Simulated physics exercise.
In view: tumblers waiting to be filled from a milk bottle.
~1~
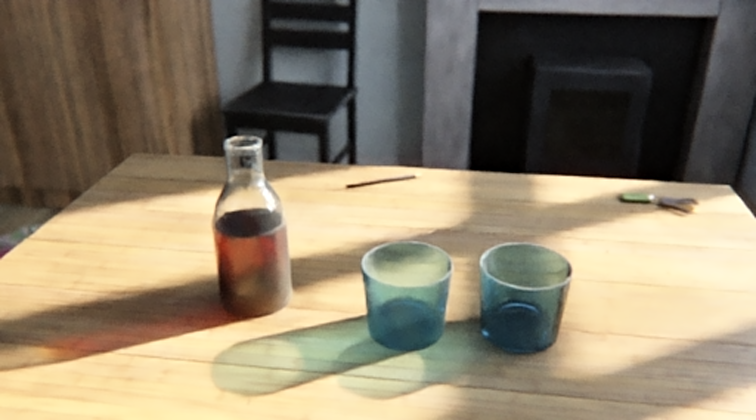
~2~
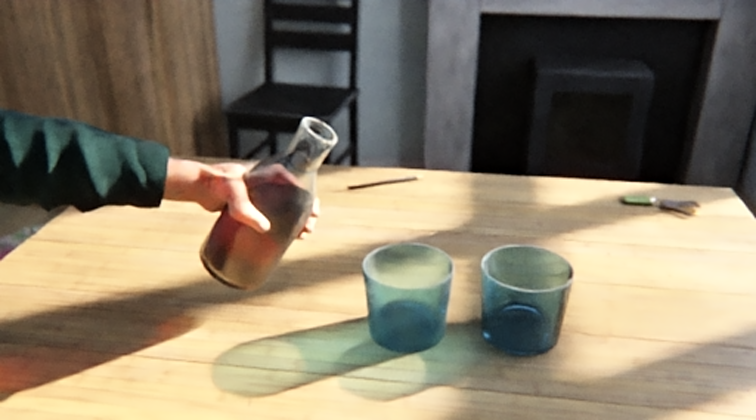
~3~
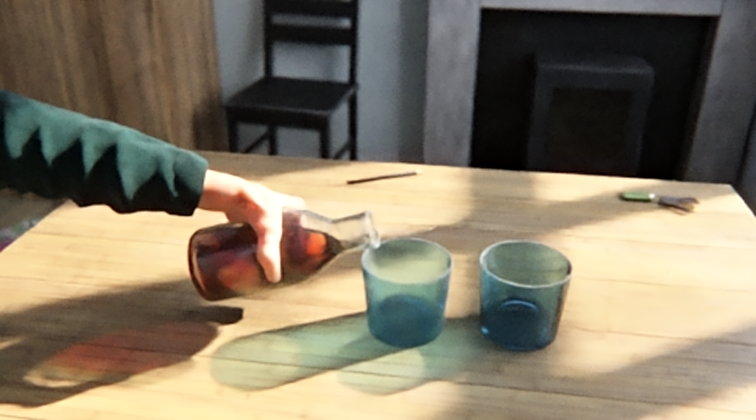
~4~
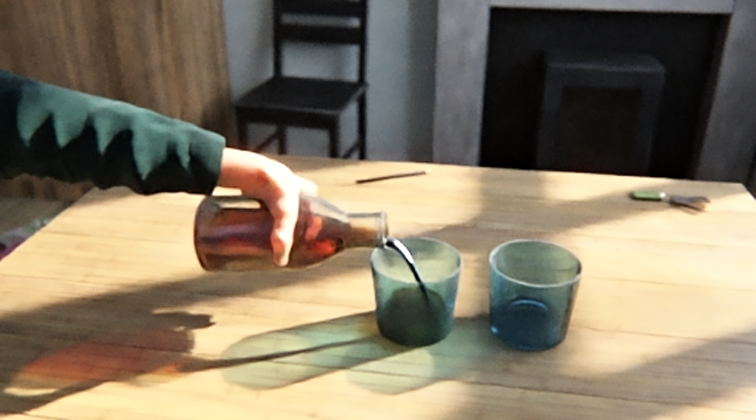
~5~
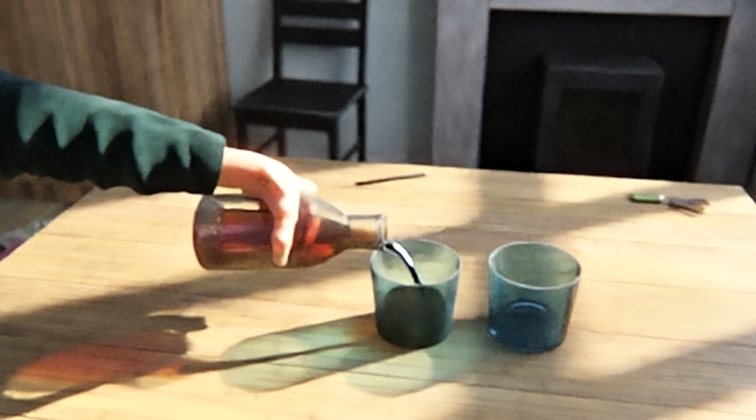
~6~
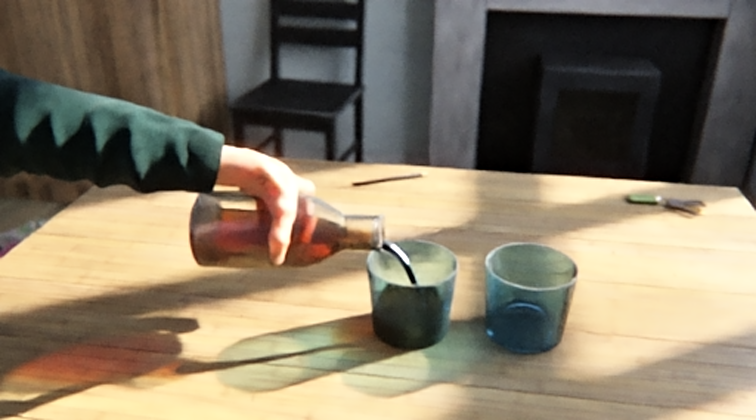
On a sunlit wooden table, a hand in a dark green sleeve lifted a glass bottle of reddish drink, tilted it to the right and poured a dark stream into the left of two blue tumblers.
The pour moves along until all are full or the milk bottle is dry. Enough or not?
What the milk bottle holds runs short.
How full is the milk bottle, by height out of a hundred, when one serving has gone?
About 5 per cent.
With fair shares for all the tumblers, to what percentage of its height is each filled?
Near 55 in a hundred.
Soon after, the first is about half full.
Later, the first is done and the milk bottle has a little of its load.
In the end, the milk bottle is empty with one filled and the next at a little of a serving.
